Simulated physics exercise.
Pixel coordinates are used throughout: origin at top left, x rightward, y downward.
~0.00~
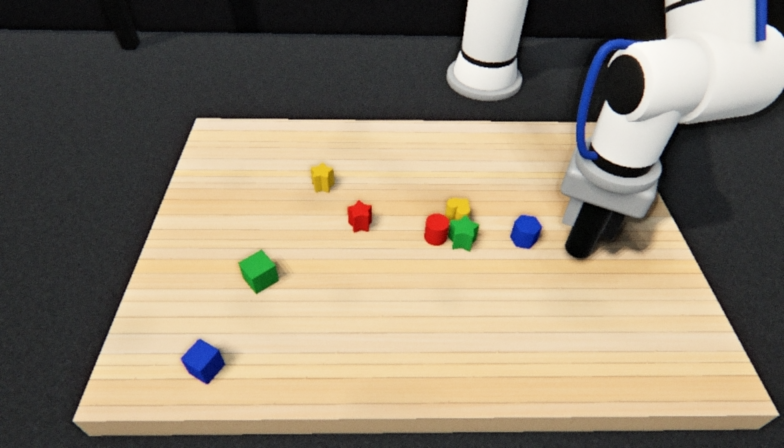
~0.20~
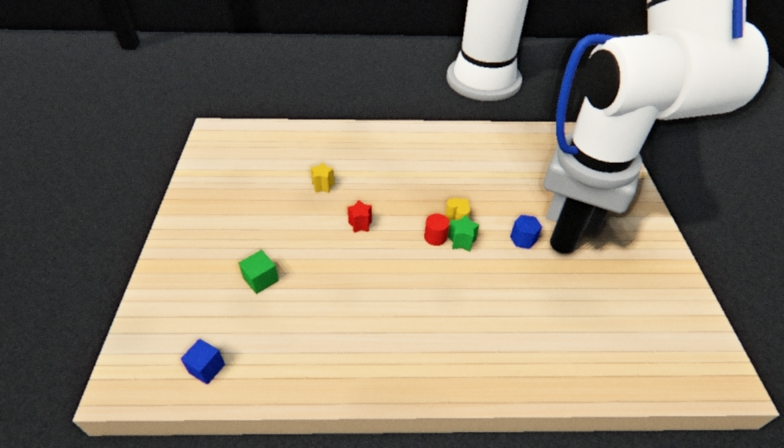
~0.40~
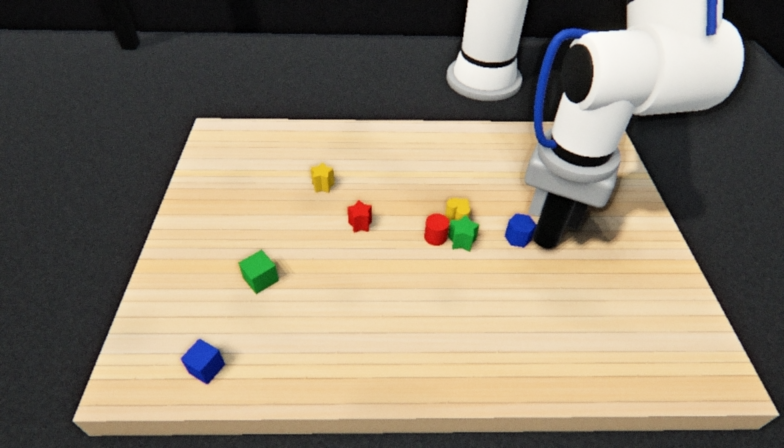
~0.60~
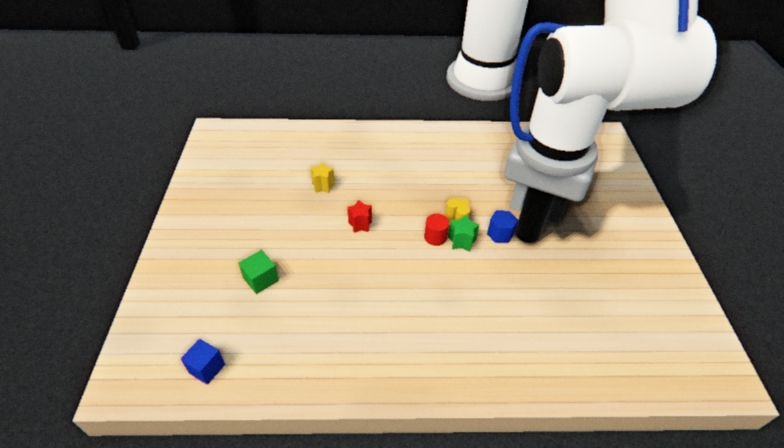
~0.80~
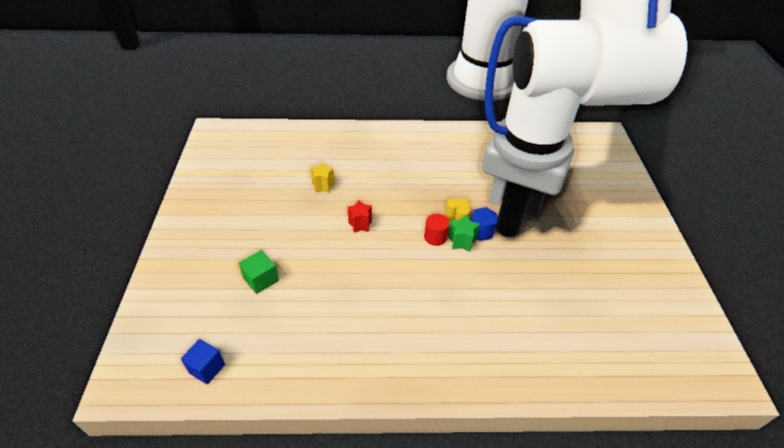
The clip opens on a wooden board scattered with small colored blocks, with a white robot arm holding a black stick at the right. The arm moves left until the stick meets the blue six-sided block, then pushes it left to the cluster of red, yellow and green blocks, while the others stay still.
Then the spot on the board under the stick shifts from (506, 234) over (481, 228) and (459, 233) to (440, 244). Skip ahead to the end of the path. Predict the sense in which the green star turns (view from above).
Answer: Against the clock.
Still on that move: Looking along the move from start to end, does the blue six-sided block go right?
Yes, it checks out.
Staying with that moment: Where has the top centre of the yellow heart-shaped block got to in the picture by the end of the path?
I'd expect the centre of its top face to be at (431, 198).
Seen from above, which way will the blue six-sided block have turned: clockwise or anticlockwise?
Looking down on the board, it turns clockwise.
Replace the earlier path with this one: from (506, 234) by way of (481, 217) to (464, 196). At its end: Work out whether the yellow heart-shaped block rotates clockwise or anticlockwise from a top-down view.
Overhead view: Clockwise.
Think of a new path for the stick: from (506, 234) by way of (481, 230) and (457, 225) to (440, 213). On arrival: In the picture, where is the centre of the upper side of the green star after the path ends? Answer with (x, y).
If I read the scene right, the answer is (447, 232).
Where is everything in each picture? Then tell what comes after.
In the first frame, lower end of the stick at (578, 249), tops of blocks, red disc at (438, 221), yellow heart-shaped block at (460, 205), green star at (465, 226), blue six-sided block at (528, 224).
In the second frame, stick at (562, 244), blocks as before.
In the third frame, stick at (546, 239), blue six-sided block at (523, 222).
In the fourth frame, stick at (527, 234), blue six-sided block at (504, 219).
In the fifth frame, stick at (508, 228), red disc at (438, 221), yellow heart-shaped block at (460, 205), green star at (465, 226), blue six-sided block at (485, 216).
The first path, step by step. One third of the way, stick at (482, 221); red disc at (427, 224); yellow heart-shaped block at (444, 201), turned 55° clockwise; green star at (453, 230), turned 25° anticlockwise; blue six-sided block at (460, 214), turned 30° anticlockwise.
Two thirds of the way, stick at (460, 227); red disc at (420, 226); yellow heart-shaped block at (432, 198), turned 75° clockwise; green star at (447, 234), turned 60° anticlockwise; blue six-sided block at (436, 214).
At the end, stick at (440, 238); red disc at (408, 228); yellow heart-shaped block at (431, 198), turned 80° clockwise; green star at (437, 245), turned 100° anticlockwise; blue six-sided block at (424, 214), turned 35° clockwise.
